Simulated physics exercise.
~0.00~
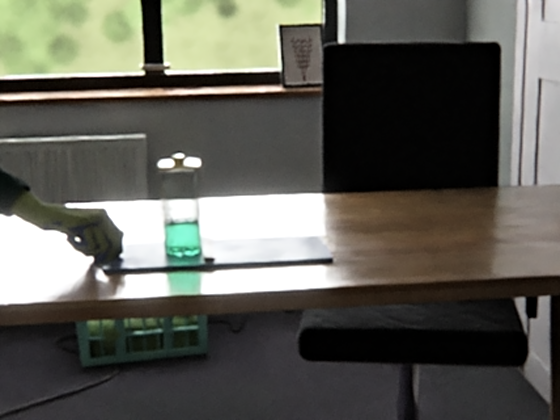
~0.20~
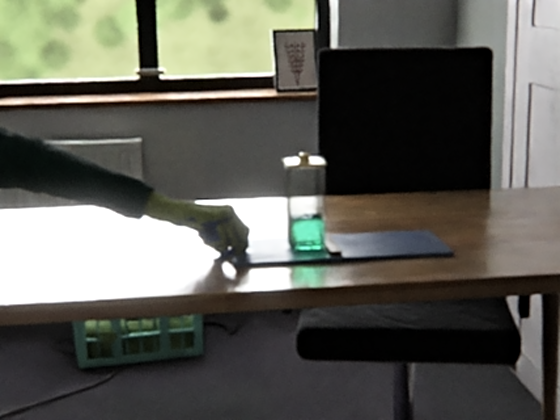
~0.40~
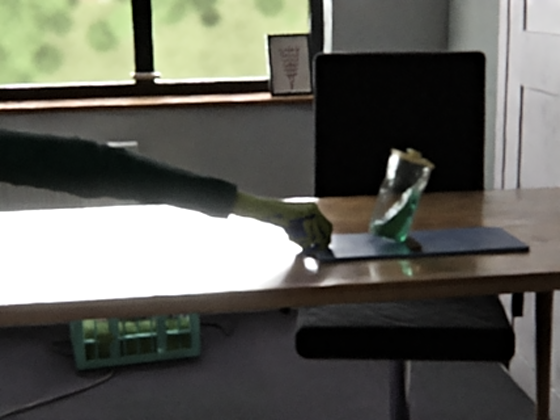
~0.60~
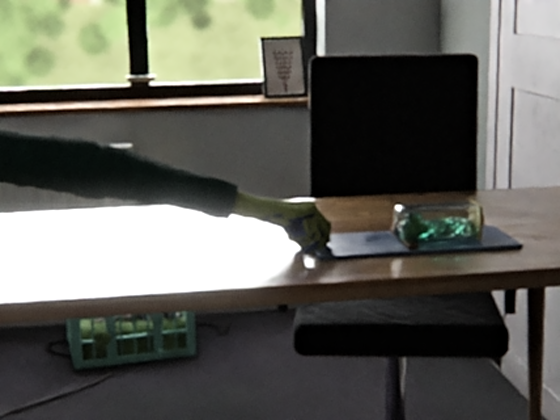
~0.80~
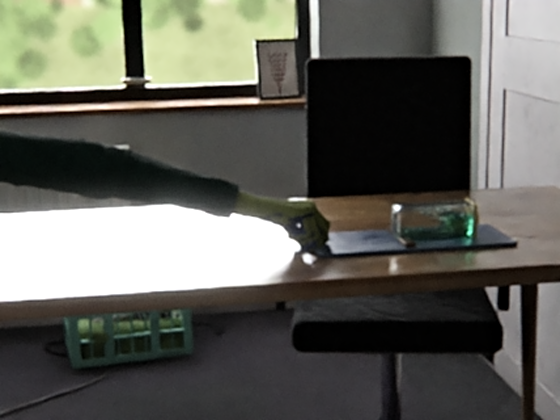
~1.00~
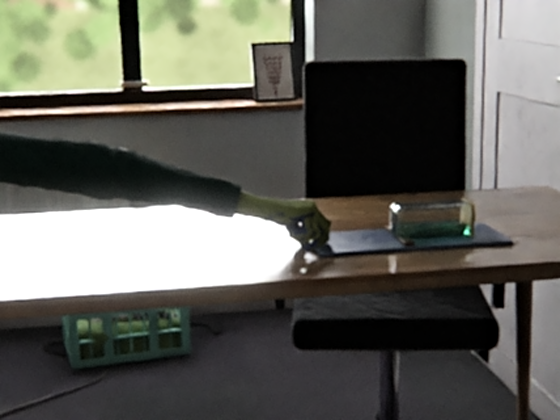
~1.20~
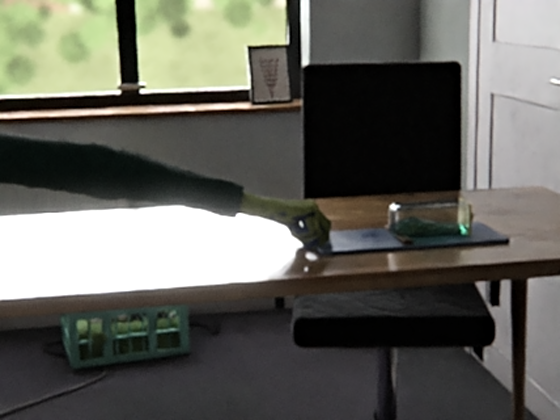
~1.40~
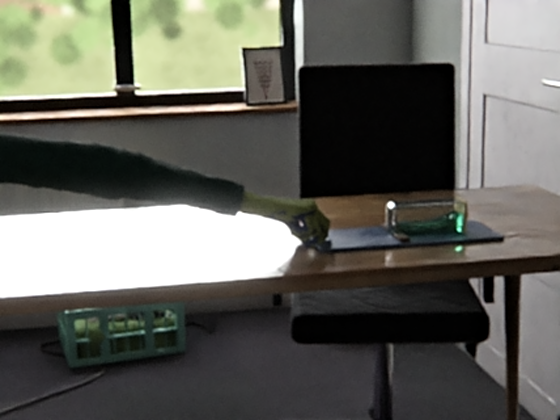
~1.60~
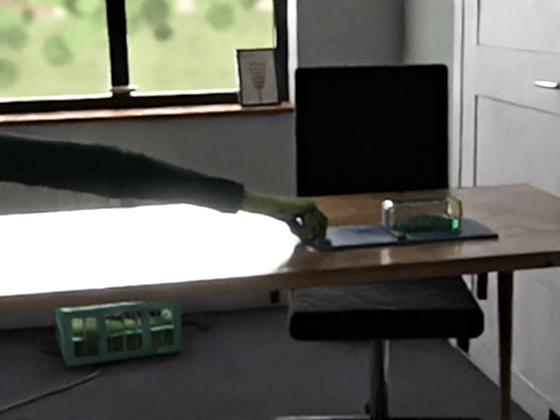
In a grey-walled room with a window at the back left, a wooden table is seen from the side, with a black chair behind it and a green crate on the floor below. A clear square bottle, roughly half full of green liquid, stands on a flat dark board. A dark-sleeved arm reaches in from the left and pushes the board to the right, carrying the upright bottle along. As the board stops, the bottle tips over to the right and lands on its side. It stays lying on the board, the liquid sloshing then settling, while the hand remains at the board's left end and the view drifts slightly.
